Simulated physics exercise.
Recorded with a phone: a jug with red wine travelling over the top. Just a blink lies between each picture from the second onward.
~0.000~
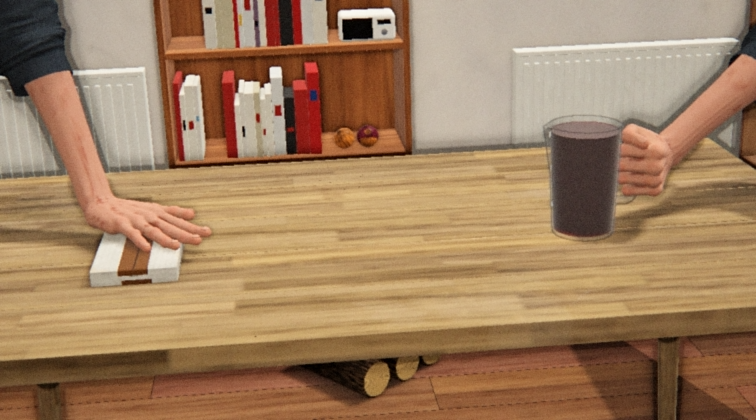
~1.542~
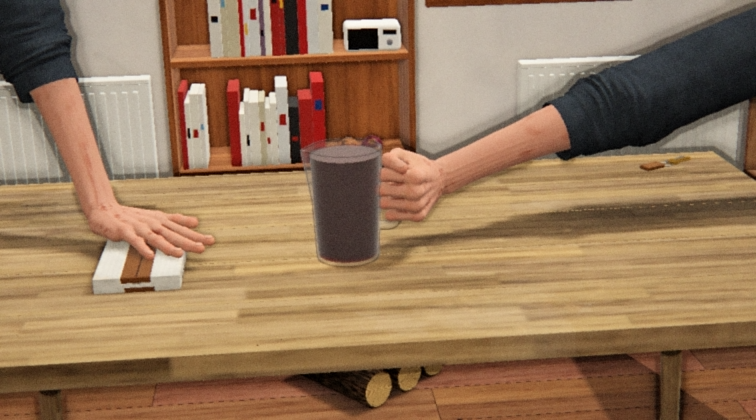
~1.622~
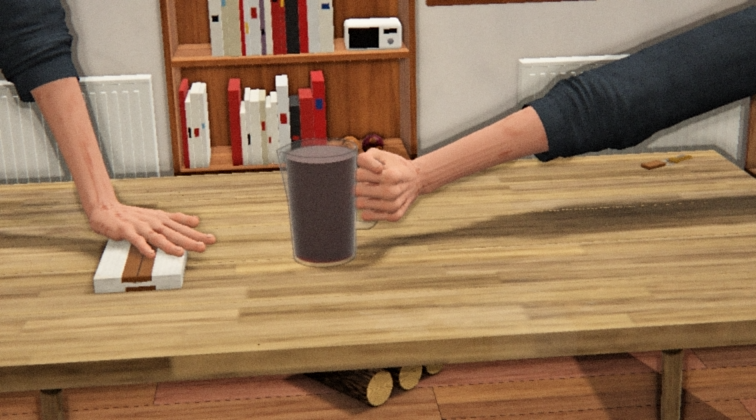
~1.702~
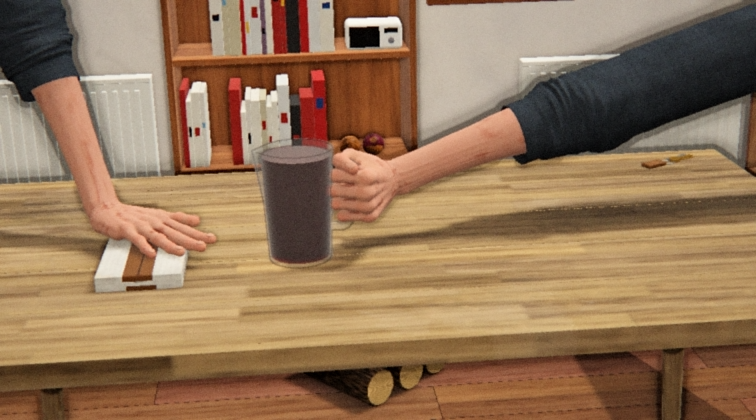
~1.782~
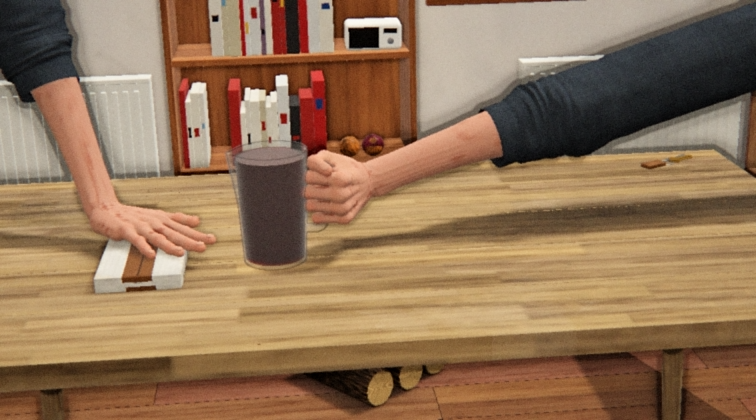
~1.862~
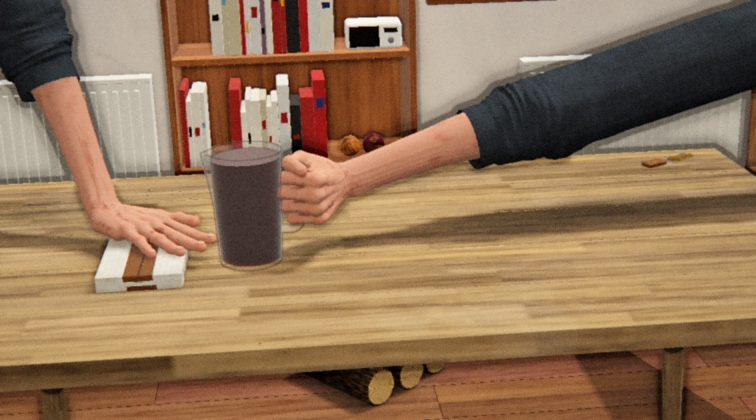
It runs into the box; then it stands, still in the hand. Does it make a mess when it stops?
Yes, some slops over.
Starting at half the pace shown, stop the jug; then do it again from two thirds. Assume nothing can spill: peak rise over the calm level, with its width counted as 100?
Roughly 20 per cent, then 25 per cent.
After 2.0 s, the jug meets the box.
After 2.0 s, the red wine surges up the wall; some has gone over its rim.
After 3.4 s, the jug stands at the box; some has gone over its rim.
